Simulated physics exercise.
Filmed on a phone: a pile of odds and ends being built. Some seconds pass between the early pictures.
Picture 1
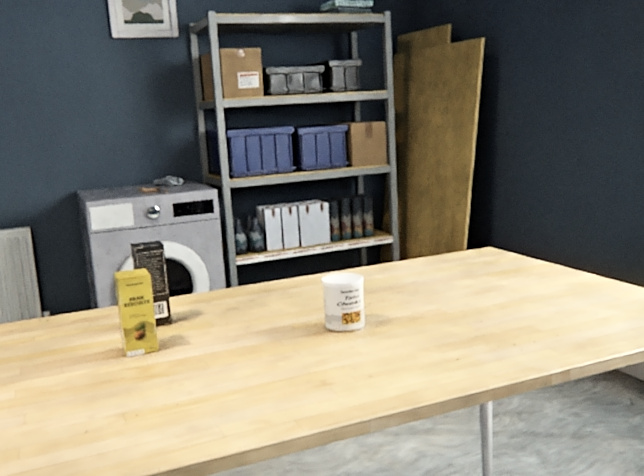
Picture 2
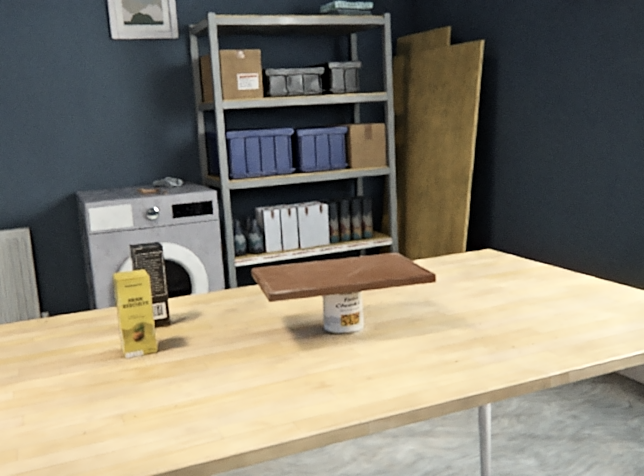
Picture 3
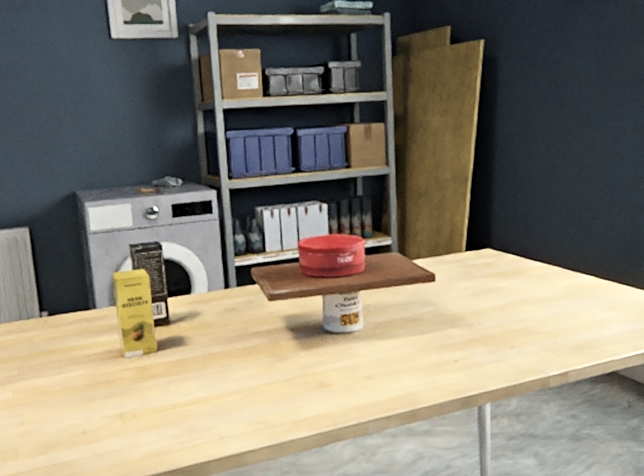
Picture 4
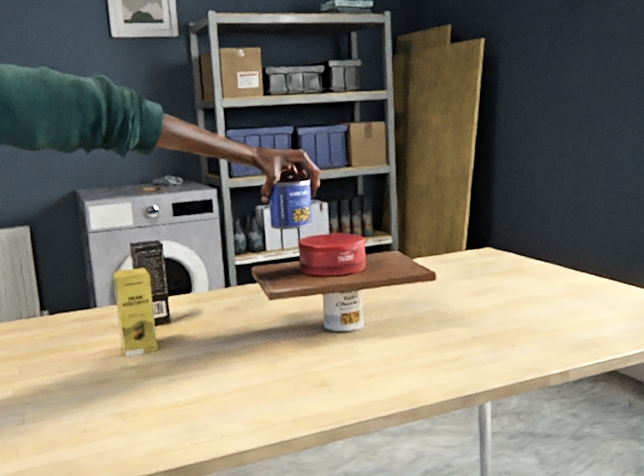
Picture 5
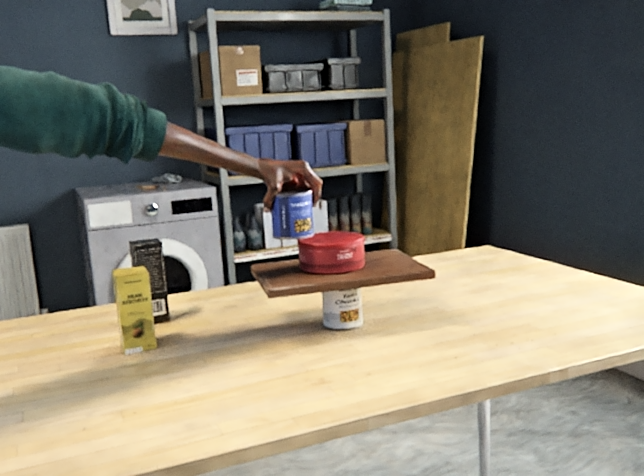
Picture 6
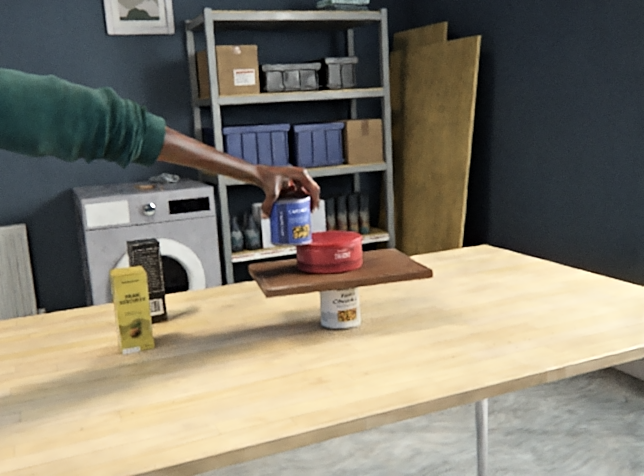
In a dark-walled storage room with loaded shelves and a washing machine, a pale wooden table is seen from slightly above. Yellow and black cartons stand at left, and a white pot near the centre gains a brown tray, then a red tub on top. An arm in a green sleeve reaches from the left, lowers a blue pot onto the tray's left side and keeps hold, the camera shifting very slightly.
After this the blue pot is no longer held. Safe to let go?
The pile loses its balance.
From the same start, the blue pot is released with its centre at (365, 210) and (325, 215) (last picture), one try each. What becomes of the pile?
First try: It loses its balance; second try: It stays up.
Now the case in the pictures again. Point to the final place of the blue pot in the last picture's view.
Around (157, 334).
Then, 0.40 s on from there, blue pot now fallen; red tub turned 6° from how it was put; brown tray turned 6° from how it was put.
Then, 0.50 s on from there, red tub turned 14° from how it was put; brown tray turned 14° from how it was put.
Then, 0.60 s on from there, red tub turned 8° from how it was put; brown tray turned 8° from how it was put.
Then, 0.80 s on from there, red tub turned 4° from how it was put; brown tray turned 4° from how it was put.
In the end, fallen, blue pot; the other 5 unmoved. At the end, from the last picture's camera, blue pot near (157, 334). The pile comes apart.
